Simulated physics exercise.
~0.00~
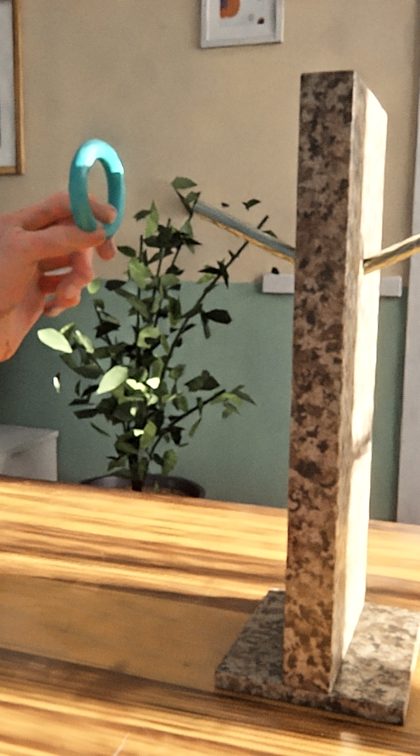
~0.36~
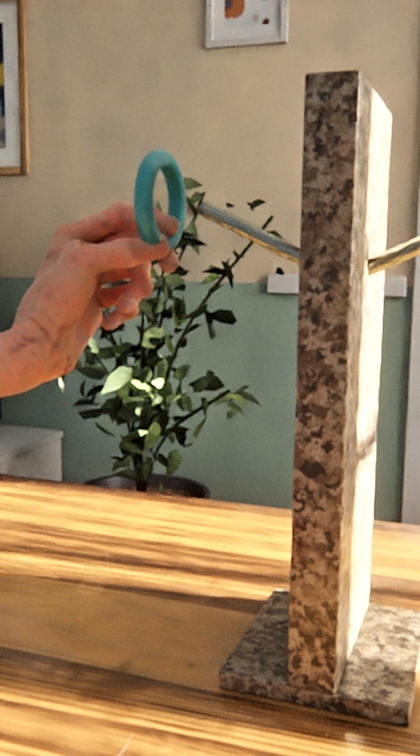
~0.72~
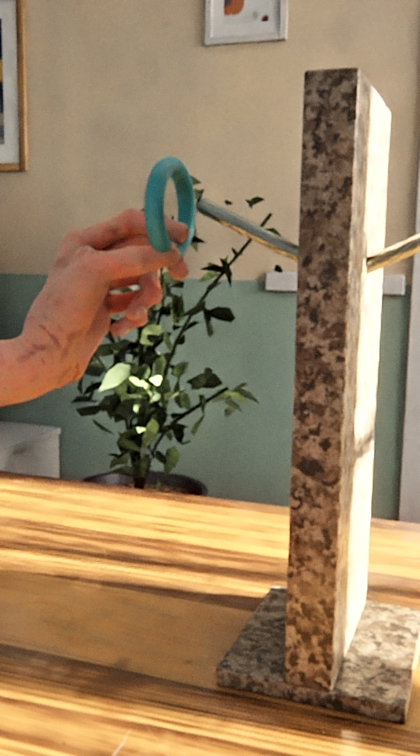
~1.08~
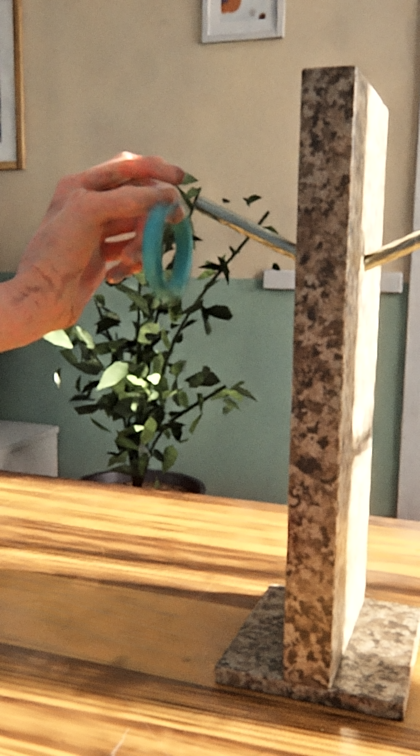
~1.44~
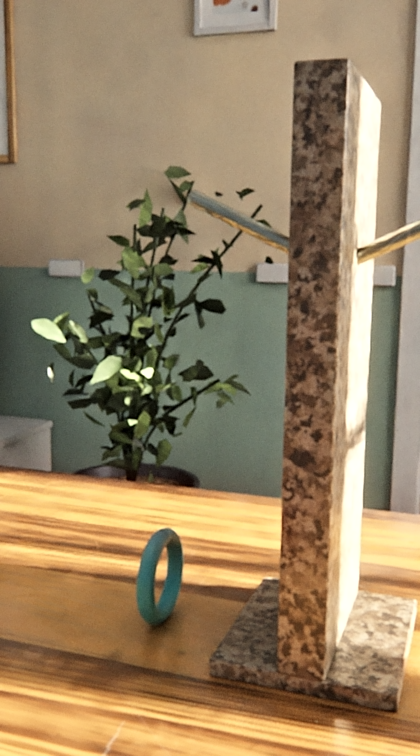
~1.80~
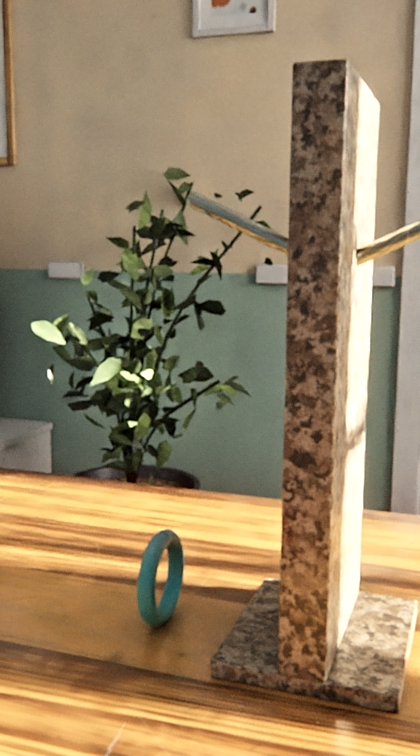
At first, a hand at the left holds up a turquoise ring beside a speckled stone-like stand with slanting pegs, which rests on a sunlit wooden table in front of a leafy plant. The hand carries the ring to the right, toward the tip of the left peg. It then shifts the ring slightly farther right and down. Next, the hand lets go and the ring drops below the fingers. The ring does not stay on the peg but falls to the table. In the end, the hand is gone and the ring stands upright on the wood, left of the stand's base.
